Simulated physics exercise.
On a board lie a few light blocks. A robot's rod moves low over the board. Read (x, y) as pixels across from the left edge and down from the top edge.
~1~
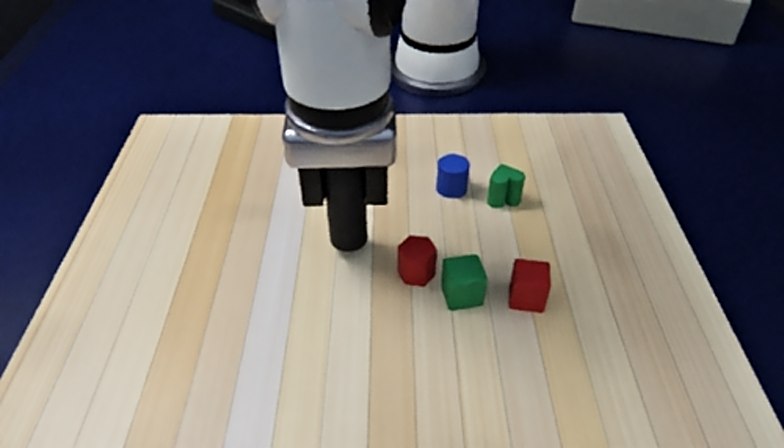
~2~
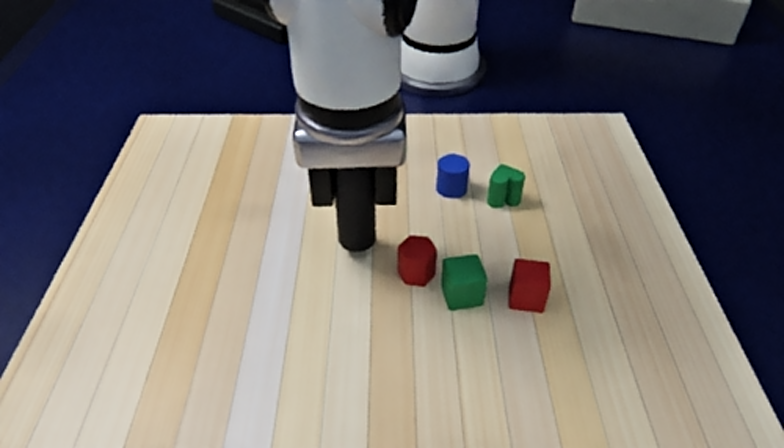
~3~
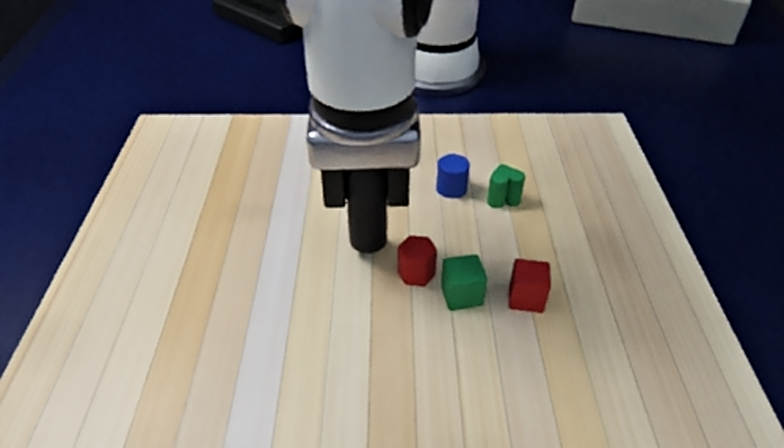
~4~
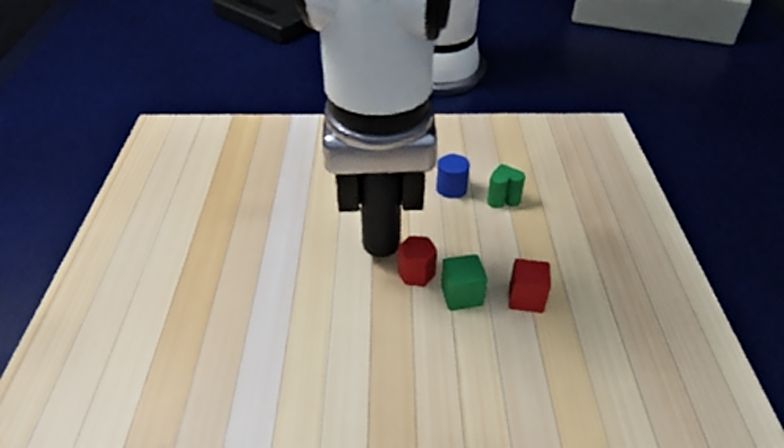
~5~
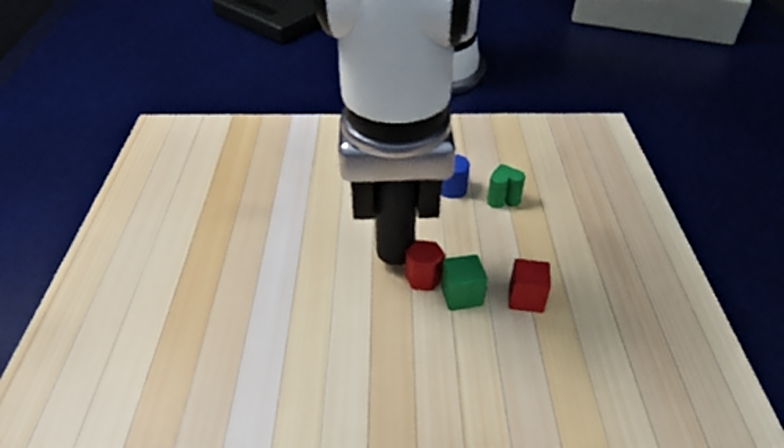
On a wooden board, a robot arm's black rod moves right beside small coloured blocks, nudging a red hexagonal block slightly.
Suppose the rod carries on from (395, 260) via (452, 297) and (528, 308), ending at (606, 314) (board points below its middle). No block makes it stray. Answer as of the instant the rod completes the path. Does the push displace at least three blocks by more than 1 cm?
My answer is yes.
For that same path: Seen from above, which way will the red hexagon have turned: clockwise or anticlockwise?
Watching from overhead, you'd notice the red hexagon rotating clockwise.
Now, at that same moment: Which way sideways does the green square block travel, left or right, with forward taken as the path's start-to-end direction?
The answer is right.
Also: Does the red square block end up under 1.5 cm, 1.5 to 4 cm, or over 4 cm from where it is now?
The displacement of the red square block is above 4 cm.
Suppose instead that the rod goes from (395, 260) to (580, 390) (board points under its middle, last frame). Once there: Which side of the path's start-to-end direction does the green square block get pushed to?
My prediction: Leftwards.
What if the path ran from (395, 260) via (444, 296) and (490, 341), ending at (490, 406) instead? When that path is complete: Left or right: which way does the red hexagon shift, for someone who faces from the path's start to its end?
The answer is left.
What follows on the original path. One third of the way, rod at (454, 288); red hexagon at (485, 295), turned 20° clockwise; green square block at (527, 304), turned 50° anticlockwise; red square block at (541, 273), turned 30° anticlockwise.
Two thirds of the way, rod at (530, 300); red hexagon at (510, 313), turned 55° clockwise; green square block at (556, 318), turned 70° anticlockwise; red square block at (570, 272), turned 40° anticlockwise.
At the end, rod at (610, 305); red hexagon at (510, 313), turned 55° clockwise; green square block at (556, 318), turned 65° anticlockwise; red square block at (635, 266), turned 65° anticlockwise.
